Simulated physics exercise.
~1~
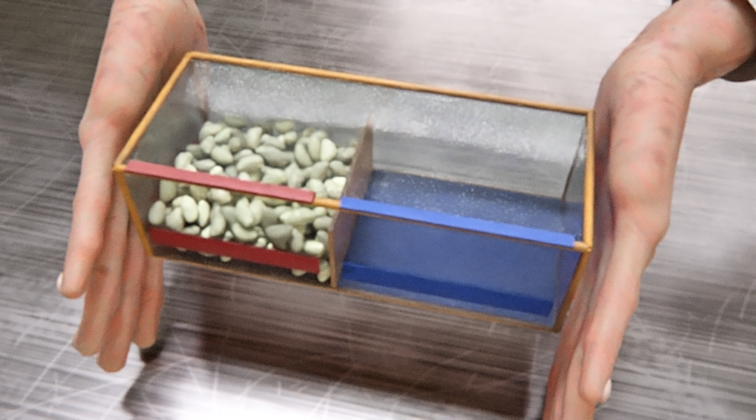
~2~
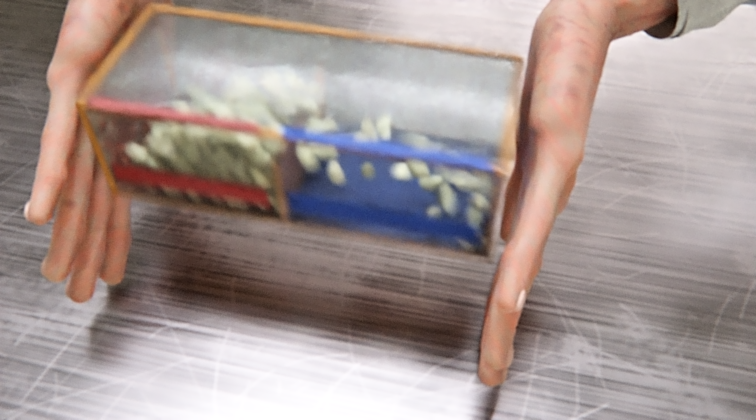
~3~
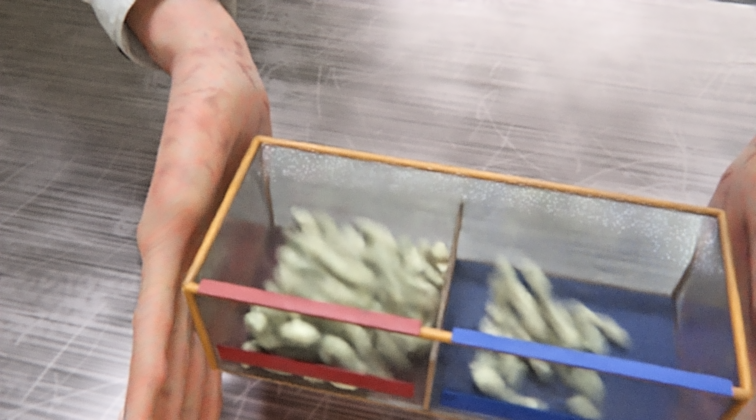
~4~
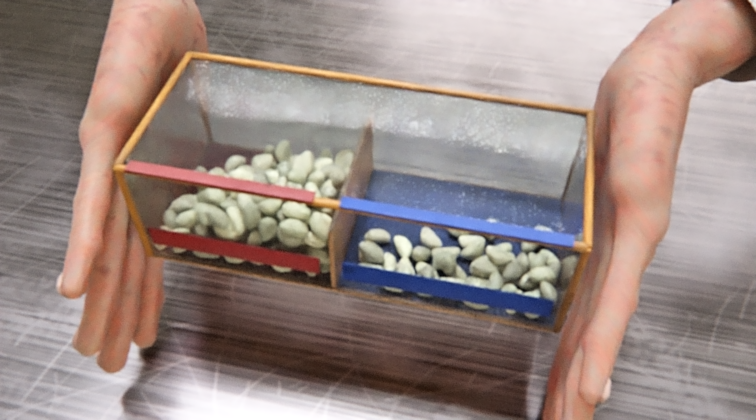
A clear box of white beans is shaken by two hands, spilling some into the blue side.
